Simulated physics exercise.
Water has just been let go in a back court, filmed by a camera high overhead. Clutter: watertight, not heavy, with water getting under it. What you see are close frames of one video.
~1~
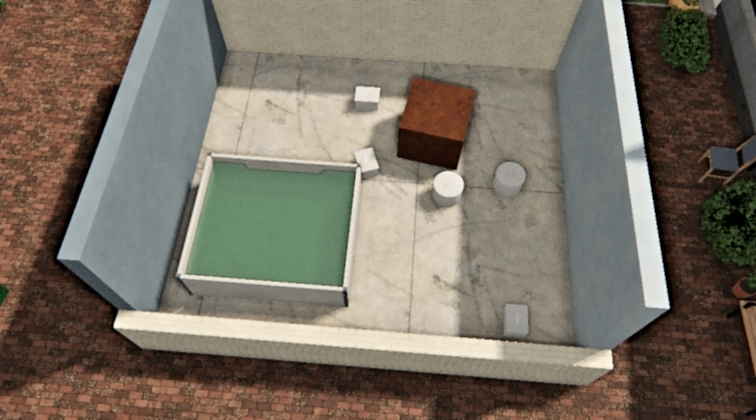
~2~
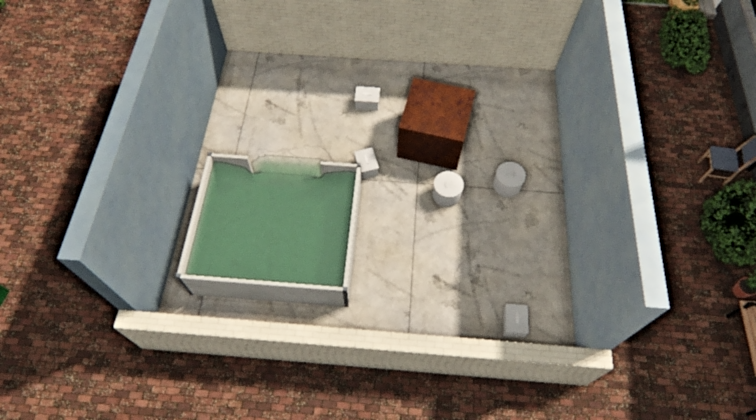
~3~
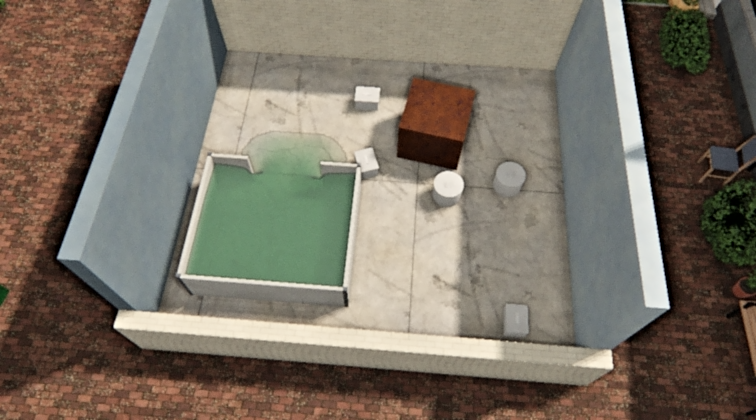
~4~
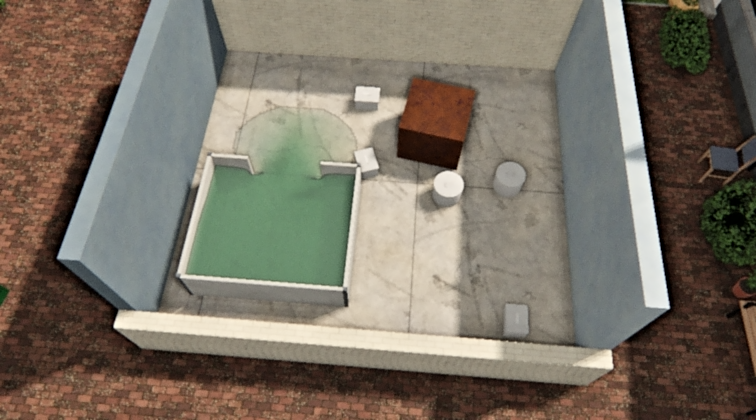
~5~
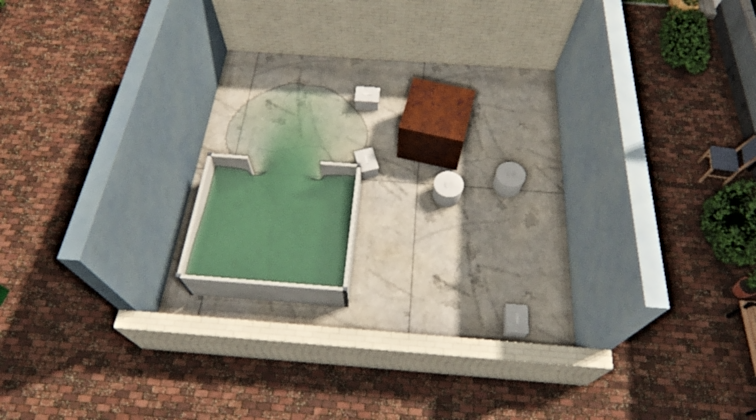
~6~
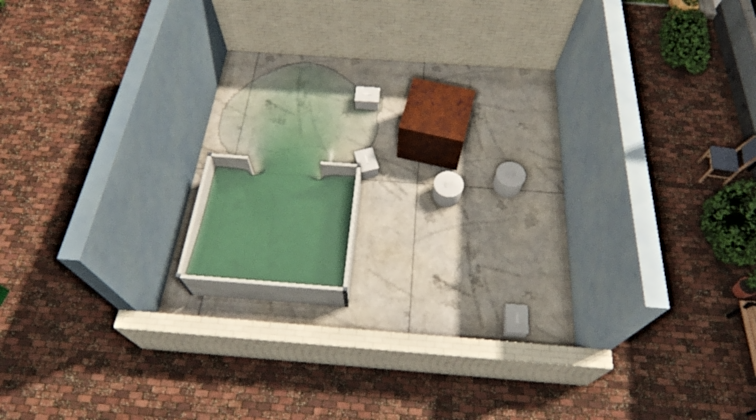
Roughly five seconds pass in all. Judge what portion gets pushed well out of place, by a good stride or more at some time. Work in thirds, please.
It does not reach a third.
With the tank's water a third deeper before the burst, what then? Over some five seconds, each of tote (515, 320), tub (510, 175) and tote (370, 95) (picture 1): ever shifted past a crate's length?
Taking them as listed, the first came up short, the second came up short and the third did it.
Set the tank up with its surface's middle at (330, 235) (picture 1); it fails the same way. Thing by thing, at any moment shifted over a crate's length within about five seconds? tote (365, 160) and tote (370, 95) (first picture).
Travelled that far, travelled that far.
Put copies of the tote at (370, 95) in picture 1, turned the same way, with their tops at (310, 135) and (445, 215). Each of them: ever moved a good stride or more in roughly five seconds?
First driven off, second remains in place.
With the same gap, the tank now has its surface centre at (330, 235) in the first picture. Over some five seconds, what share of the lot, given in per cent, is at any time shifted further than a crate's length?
Close to 40 %.
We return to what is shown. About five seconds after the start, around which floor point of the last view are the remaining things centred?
What remains is centred near (476, 199).
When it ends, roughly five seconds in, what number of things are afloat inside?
The total is 1.
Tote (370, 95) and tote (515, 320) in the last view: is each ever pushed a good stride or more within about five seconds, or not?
Taking them in turn, carried that far and within that distance.
A moment on, 0 of 5 are well off their spots; 0 afloat.
Next, 1 of 5 are well off their spots; 0 afloat.
Later, 1 of 5 are well off their spots; 0 afloat.
In the end, 1 of 5 are well off their spots, and 1 have been at some point; 1 afloat.
